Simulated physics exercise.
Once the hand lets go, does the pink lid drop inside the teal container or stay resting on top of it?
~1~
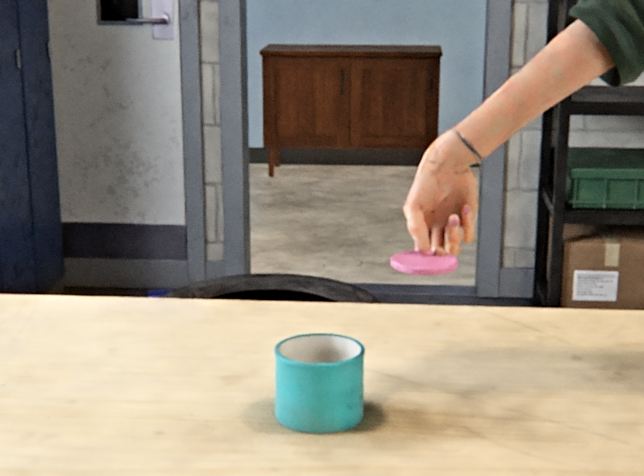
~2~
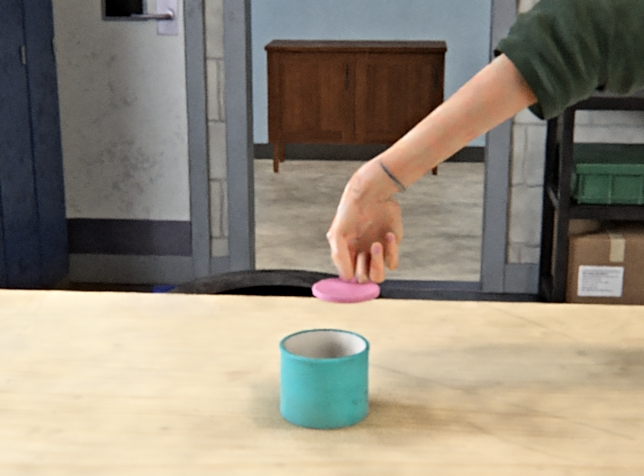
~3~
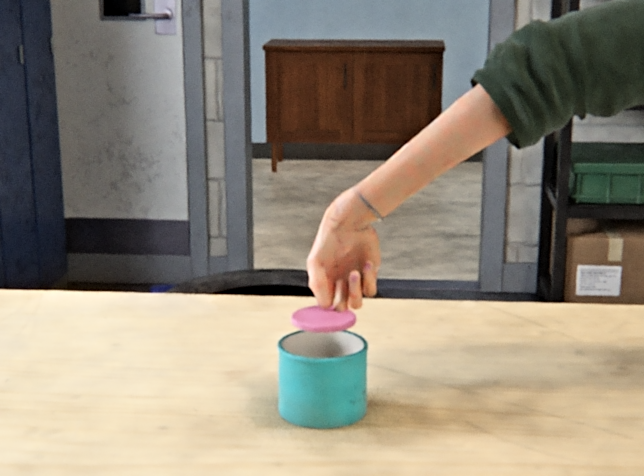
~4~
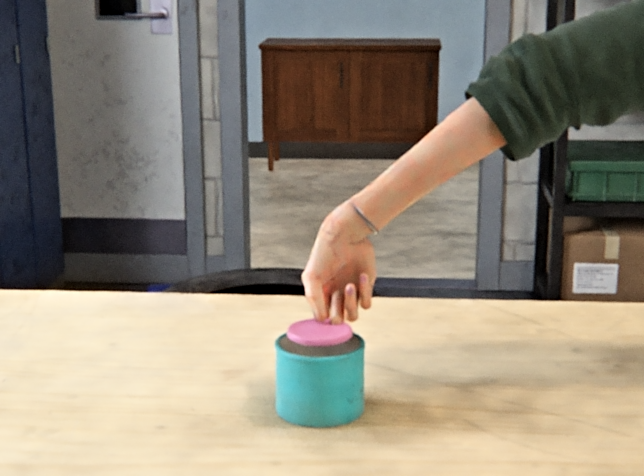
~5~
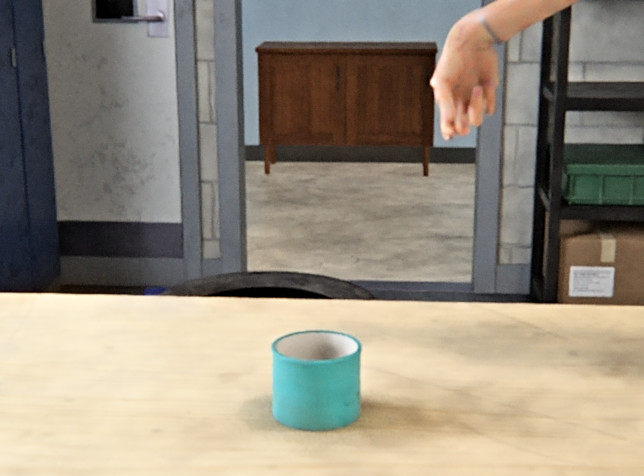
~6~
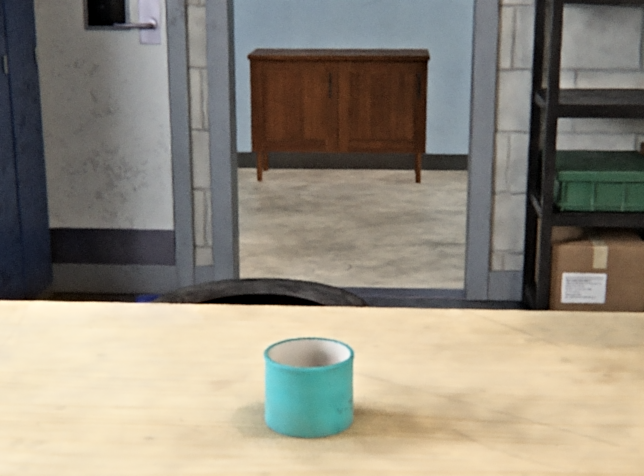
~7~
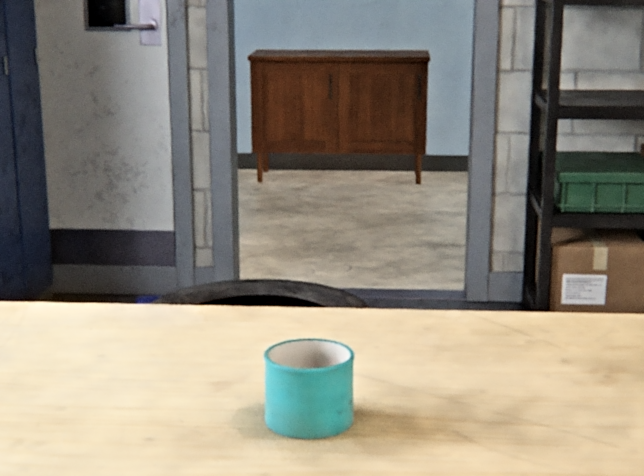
The pink lid drops inside the container, which is left standing open on the table.
A pink lid held in a person's fingers moves left and down over an open teal container on a wooden table, and once the hand lets go and withdraws, the lid drops inside, leaving the container's top open.
